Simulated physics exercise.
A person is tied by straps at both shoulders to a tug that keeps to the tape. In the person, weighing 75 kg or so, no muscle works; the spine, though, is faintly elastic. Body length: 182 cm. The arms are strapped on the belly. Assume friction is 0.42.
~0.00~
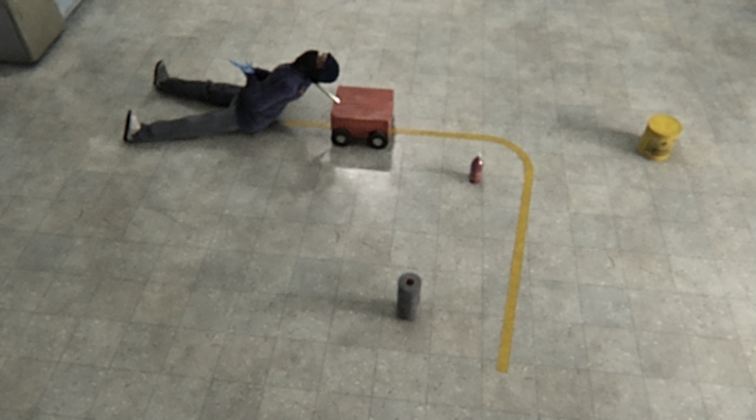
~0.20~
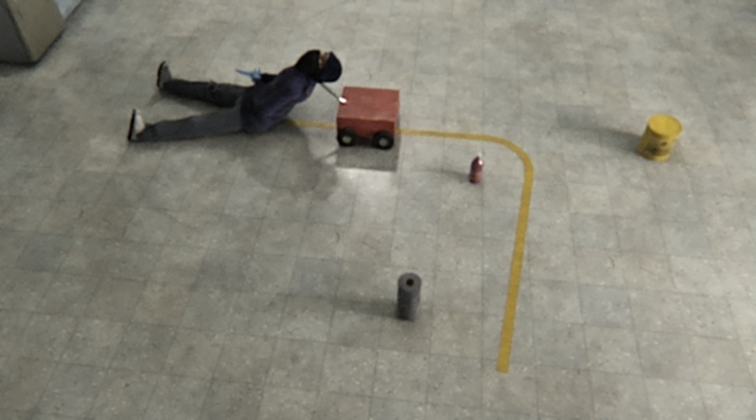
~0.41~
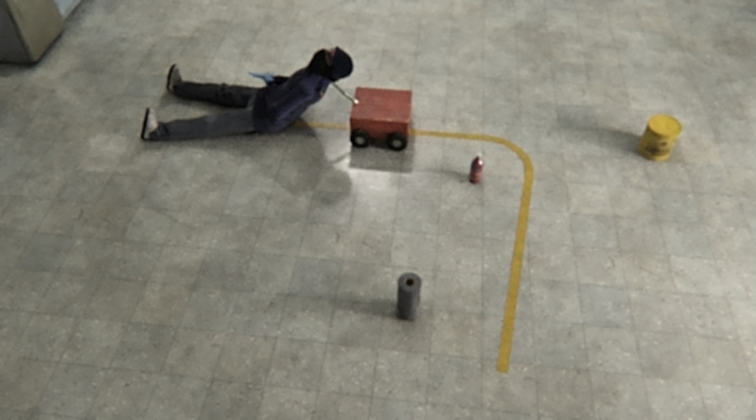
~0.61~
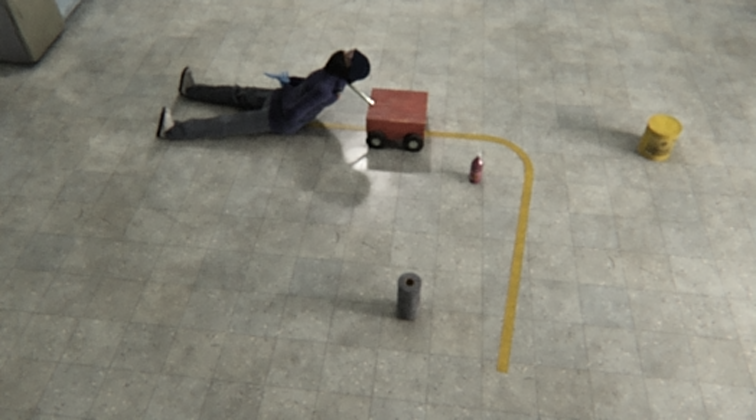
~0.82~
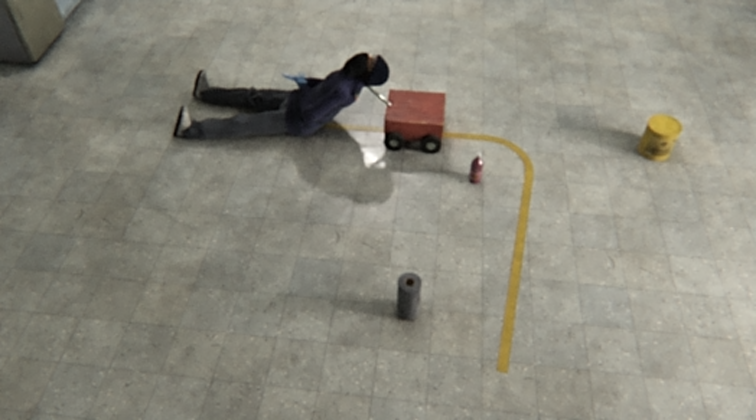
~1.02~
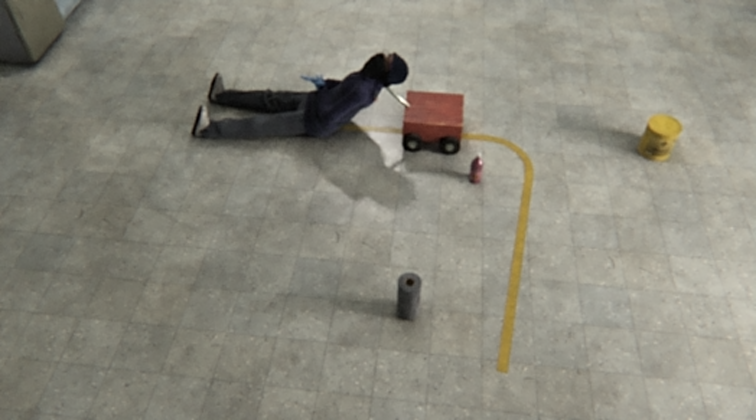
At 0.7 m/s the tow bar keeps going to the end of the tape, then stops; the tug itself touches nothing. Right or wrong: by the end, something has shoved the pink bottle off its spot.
Right.
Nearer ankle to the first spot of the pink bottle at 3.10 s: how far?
Roughly 90 cm.
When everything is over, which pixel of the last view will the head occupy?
I'd expect it close to pixel (527, 333).
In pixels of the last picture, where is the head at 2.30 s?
The head is close to (515, 78).
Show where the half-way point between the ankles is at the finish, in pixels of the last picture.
Near pixel (486, 197).
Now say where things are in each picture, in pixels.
Pink bottle (477, 167), grey post (409, 297), yellow bucket (659, 138), end of the tape (503, 364), in the first frame.
Pink bottle (477, 167), grey post (409, 297), yellow bucket (659, 138); 5 cm hauled, in the second frame.
Pink bottle (477, 167), grey post (409, 297), yellow bucket (659, 138); 14 cm hauled, in the third frame.
Pink bottle (477, 167), grey post (409, 297), yellow bucket (659, 138); 27 cm hauled, in the fourth frame.
Pink bottle (477, 167), grey post (409, 297), yellow bucket (659, 138); 40 cm hauled, in the fifth frame.
Pink bottle (477, 167), grey post (409, 297), yellow bucket (659, 138), end of the tape (503, 364); 54 cm hauled, in the sixth frame.
After 2.30 s the pink bottle is where it stood, near (477, 167) in the last picture's view; the nearer ankle is 125 cm from that spot.
After 3.10 s the pink bottle is where it stood, near (477, 167) in the last picture's view; the grey post where it stood; the nearer ankle is 92 cm from that spot.
After 3.90 s the pink bottle is 12 cm from where it stood, near (475, 178) in the last picture's view; the grey post where it stood; the nearer ankle is 66 cm from that spot.
After 4.70 s the pink bottle is 48 cm from where it stood, near (456, 222) in the last picture's view; the grey post where it stood; the nearer ankle is 27 cm from that spot.
By 5.6 s, pink bottle gets knocked; yellow bucket stays put; grey post stays put.
